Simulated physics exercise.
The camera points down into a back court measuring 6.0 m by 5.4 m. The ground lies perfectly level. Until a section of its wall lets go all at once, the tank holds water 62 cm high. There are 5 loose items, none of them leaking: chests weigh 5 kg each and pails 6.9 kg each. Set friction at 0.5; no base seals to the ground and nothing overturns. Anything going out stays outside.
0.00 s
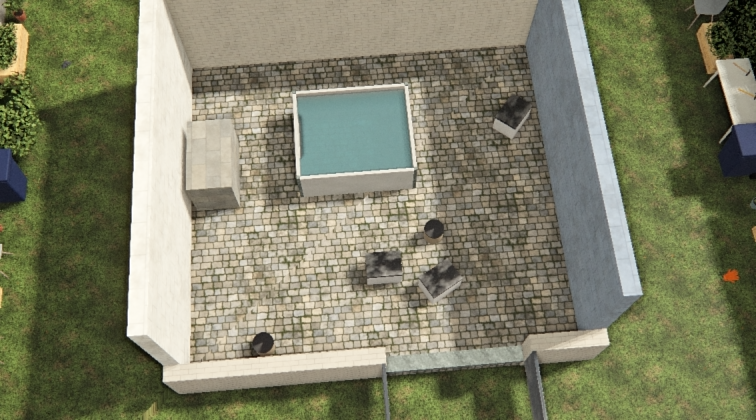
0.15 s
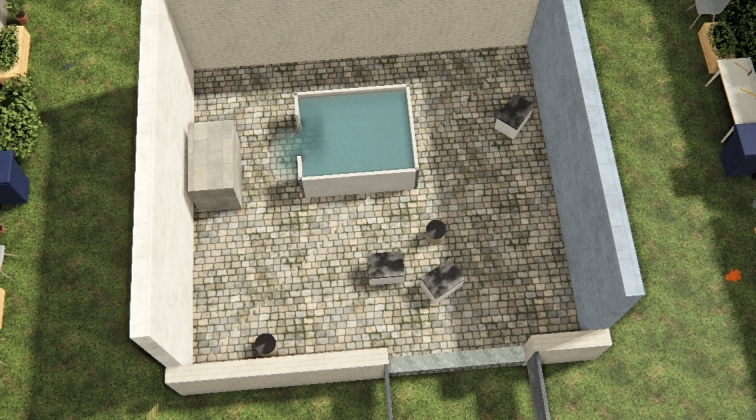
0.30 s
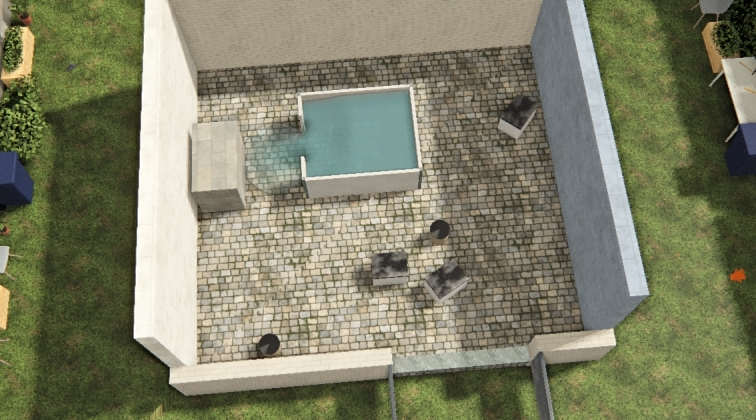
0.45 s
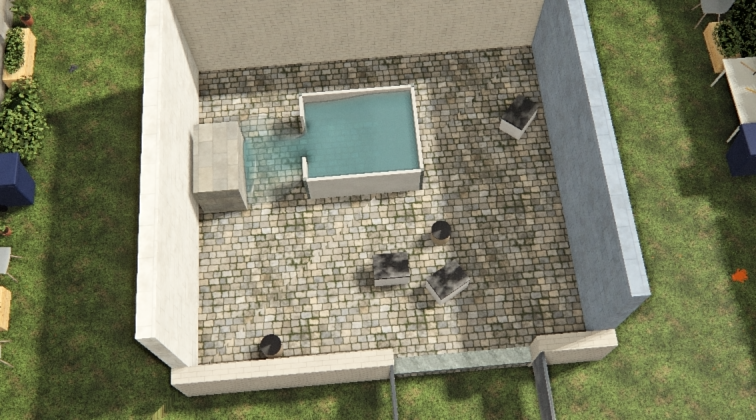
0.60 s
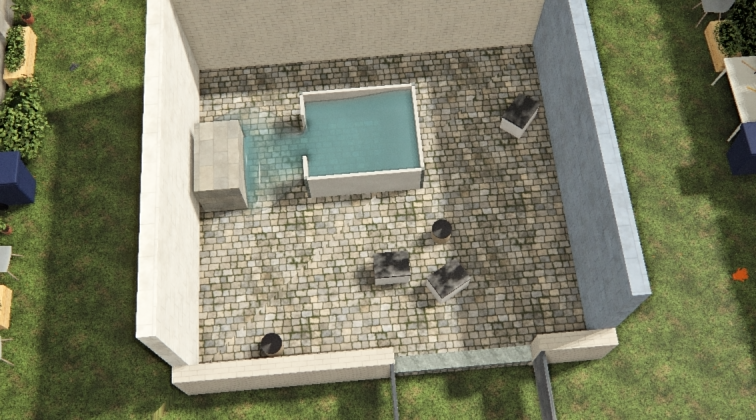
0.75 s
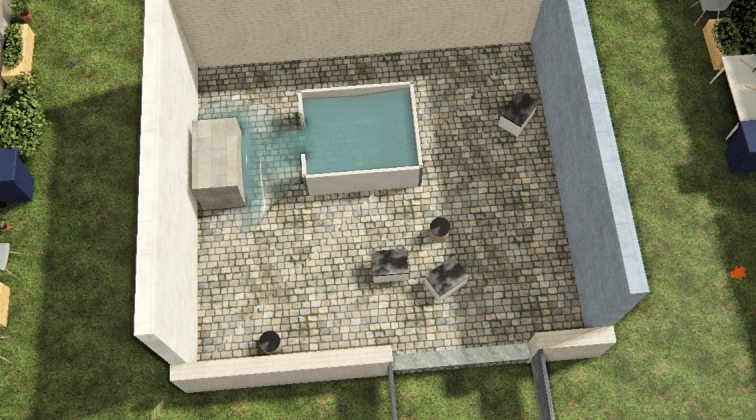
In a walled, stone-paved courtyard seen from above, water poured out through the left side of a raised pool and spread across the paving around a pale block, while the scattered items stayed put.
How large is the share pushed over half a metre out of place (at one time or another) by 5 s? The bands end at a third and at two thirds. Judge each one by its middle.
The proportion fails to hit a third.
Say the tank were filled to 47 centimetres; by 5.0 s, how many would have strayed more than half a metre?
So the tally would be 0.
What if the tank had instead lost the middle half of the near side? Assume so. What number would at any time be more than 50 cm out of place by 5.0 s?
That would give 3.
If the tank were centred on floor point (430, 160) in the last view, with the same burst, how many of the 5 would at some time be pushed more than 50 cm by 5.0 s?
So the tally would be 1.
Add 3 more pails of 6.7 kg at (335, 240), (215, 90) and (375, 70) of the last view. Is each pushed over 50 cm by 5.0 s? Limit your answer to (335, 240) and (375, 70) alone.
First falls shy, then exceeds it.
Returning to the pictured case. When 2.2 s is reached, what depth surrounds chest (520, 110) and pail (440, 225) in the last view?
Depths: Near 0 cm, then near 0 cm.
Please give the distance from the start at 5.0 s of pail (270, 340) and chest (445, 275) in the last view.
Object 1: 80 cm. Object 2: 5 cm.
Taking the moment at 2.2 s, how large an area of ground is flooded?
About 13 m2 is covered.
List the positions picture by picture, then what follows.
A chest at (441, 278), on the bottom; a chest at (514, 111), on the bottom; water covers 2.7 m2; 0 of 5 have shifted, in the first picture.
A chest at (443, 278), on the bottom; a chest at (516, 111) rests on the ground; water covers 3.2 m2; 0 of 5 have shifted, in the second picture.
A chest at (447, 279), on the bottom; a chest at (519, 111), on the bottom; water covers 3.8 m2; 0 of 5 have shifted, in the third picture.
A chest at (448, 279) rests on the ground; a chest at (521, 111), on the bottom; 4.2 m2 under water; 0 of 5 have shifted, in the fourth picture.
A chest at (449, 278) rests on the ground; a chest at (521, 110) rests on the ground; water covers 4.6 m2; 0 of 5 have shifted, in the fifth picture.
A chest at (447, 276), on the bottom; a chest at (520, 108) rests on the ground; 5.1 m2 under water; 0 of 5 have shifted, in the sixth picture.
After 1.1 s 0 of 5 are over 50 cm from their spots; 0 afloat.
After 2.2 s 0 of 5 are over 50 cm from their spots; 0 afloat.
After 3.5 s 0 of 5 are over 50 cm from their spots; 1 afloat.
After 5.0 s 1 of 5 are over 50 cm from their spots, and 1 have been at some point; 1 afloat.
